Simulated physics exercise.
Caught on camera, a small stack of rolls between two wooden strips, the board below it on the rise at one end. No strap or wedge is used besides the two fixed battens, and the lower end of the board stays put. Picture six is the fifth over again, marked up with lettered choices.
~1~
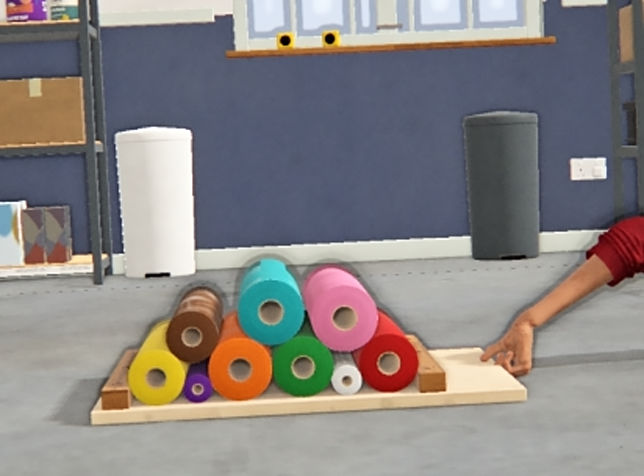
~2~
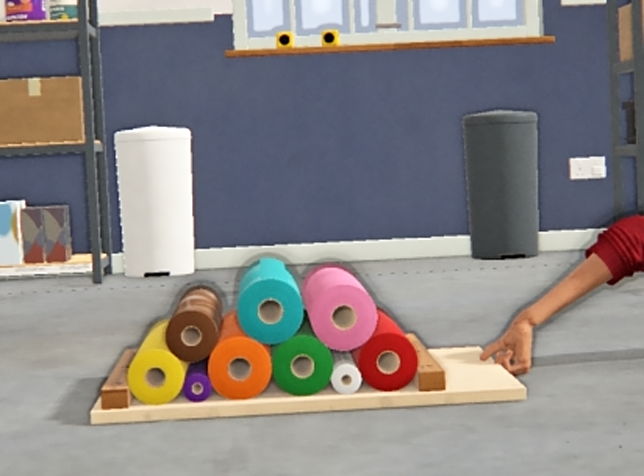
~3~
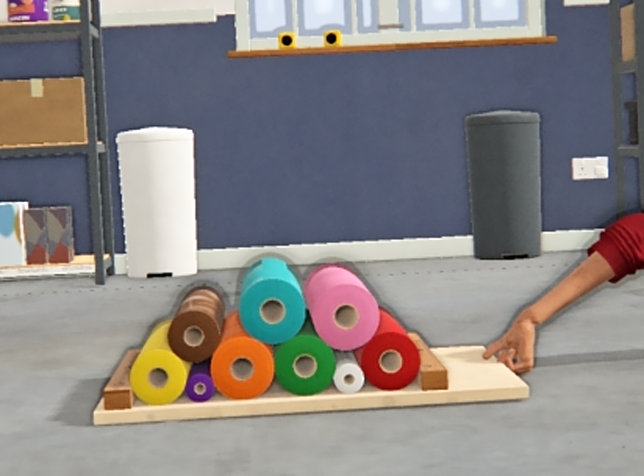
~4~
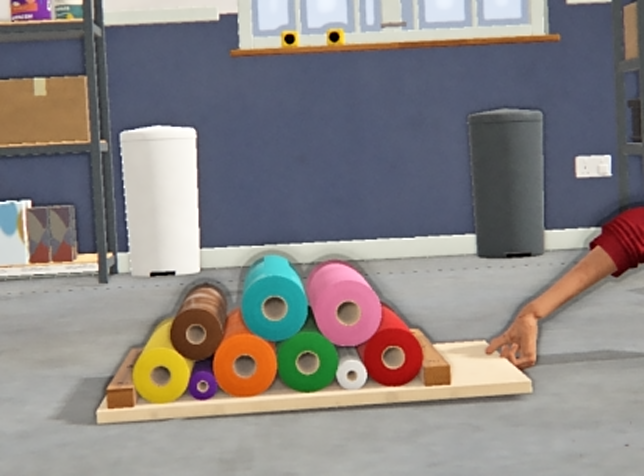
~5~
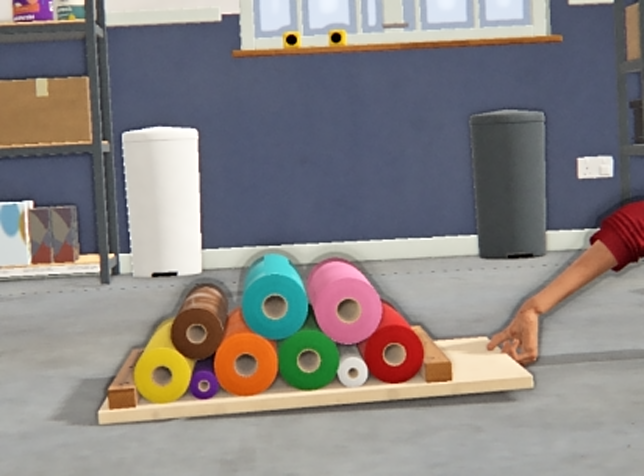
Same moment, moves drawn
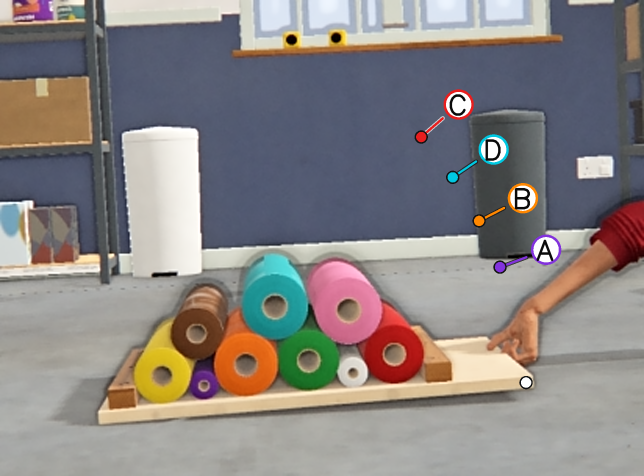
A wooden board holding a small stack of colourful rolls between two wooden strips rises very slightly at its right end, where a hand grips it, while the rolls keep their places in the stack.
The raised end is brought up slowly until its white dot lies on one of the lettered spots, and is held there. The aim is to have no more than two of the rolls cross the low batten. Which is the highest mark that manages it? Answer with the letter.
Mark C is as high as it can go.
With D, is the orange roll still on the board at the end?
The orange roll: Yes.
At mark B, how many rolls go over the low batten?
The count is none.
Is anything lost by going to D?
No.
On the marked copy, A at (500, 267); B at (479, 221); C at (421, 137); D at (453, 177); the white dot at (526, 382).
Taking C. A third of the way, board at 20°.
Two thirds of the way, board at 38°.
When it is over, board at 38°, none over the low batten.
As for the rest, A none over the low batten; B none over the low batten; D none over the low batten.
